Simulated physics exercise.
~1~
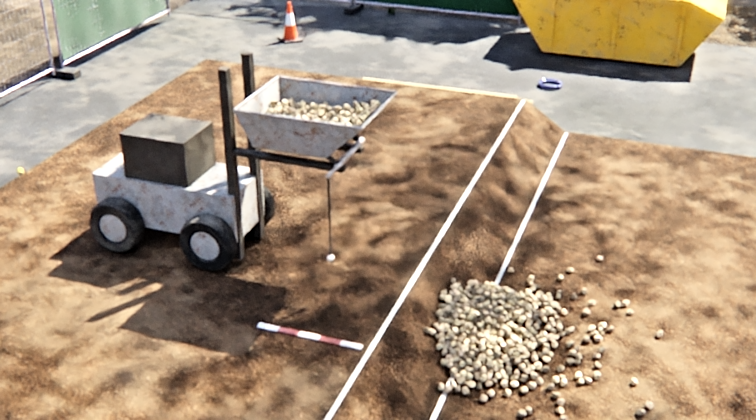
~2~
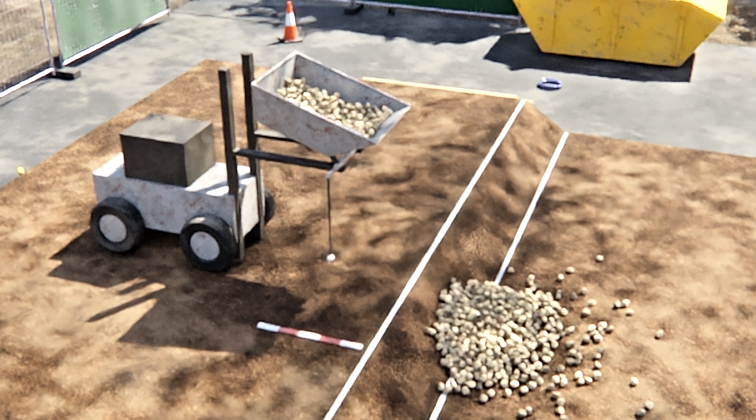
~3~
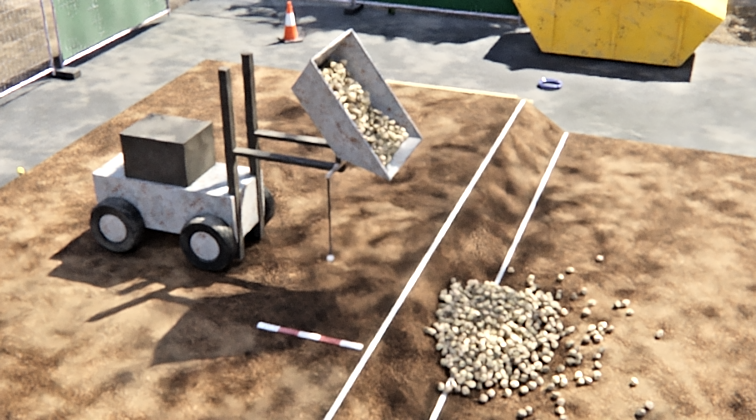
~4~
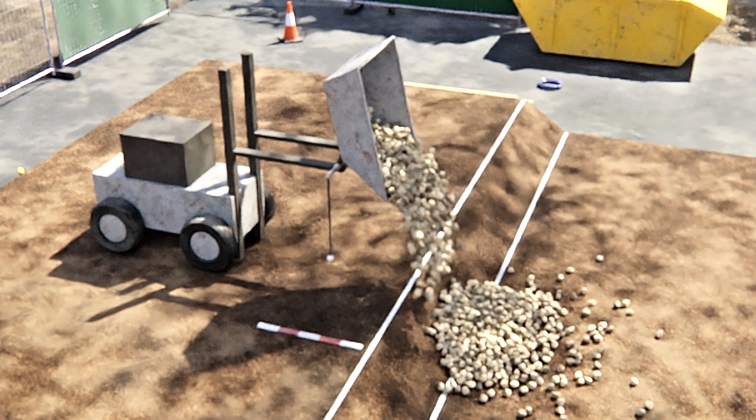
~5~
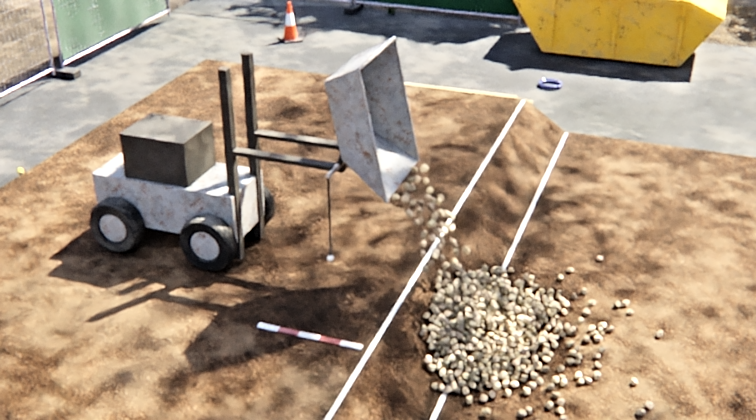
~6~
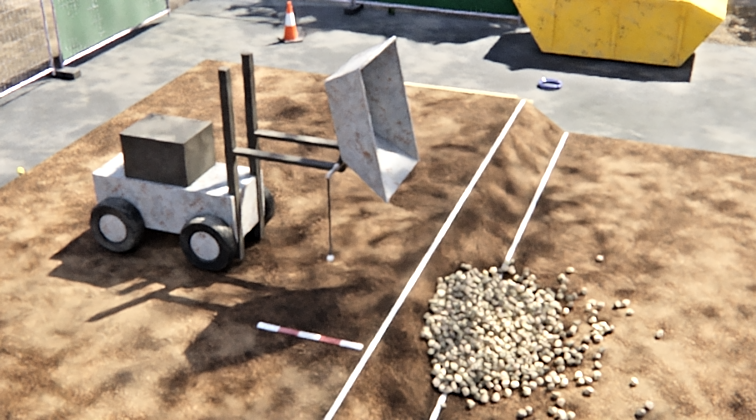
On a patch of brown earth beside grey paving, seen from above at an angle, a pale four-wheeled forklift with a dark block on top stands at the left, holding a grey skip of cream stones. A similar heap lies at the lower right, across one of two white lines marking a slope, with an orange cone and yellow container behind. The skip tilts to the right, steeper and steeper, until the stones slide out and pour down the slope onto the heap. The stream thins and stops, leaving the skip empty and steeply tipped above a larger, wider pile.
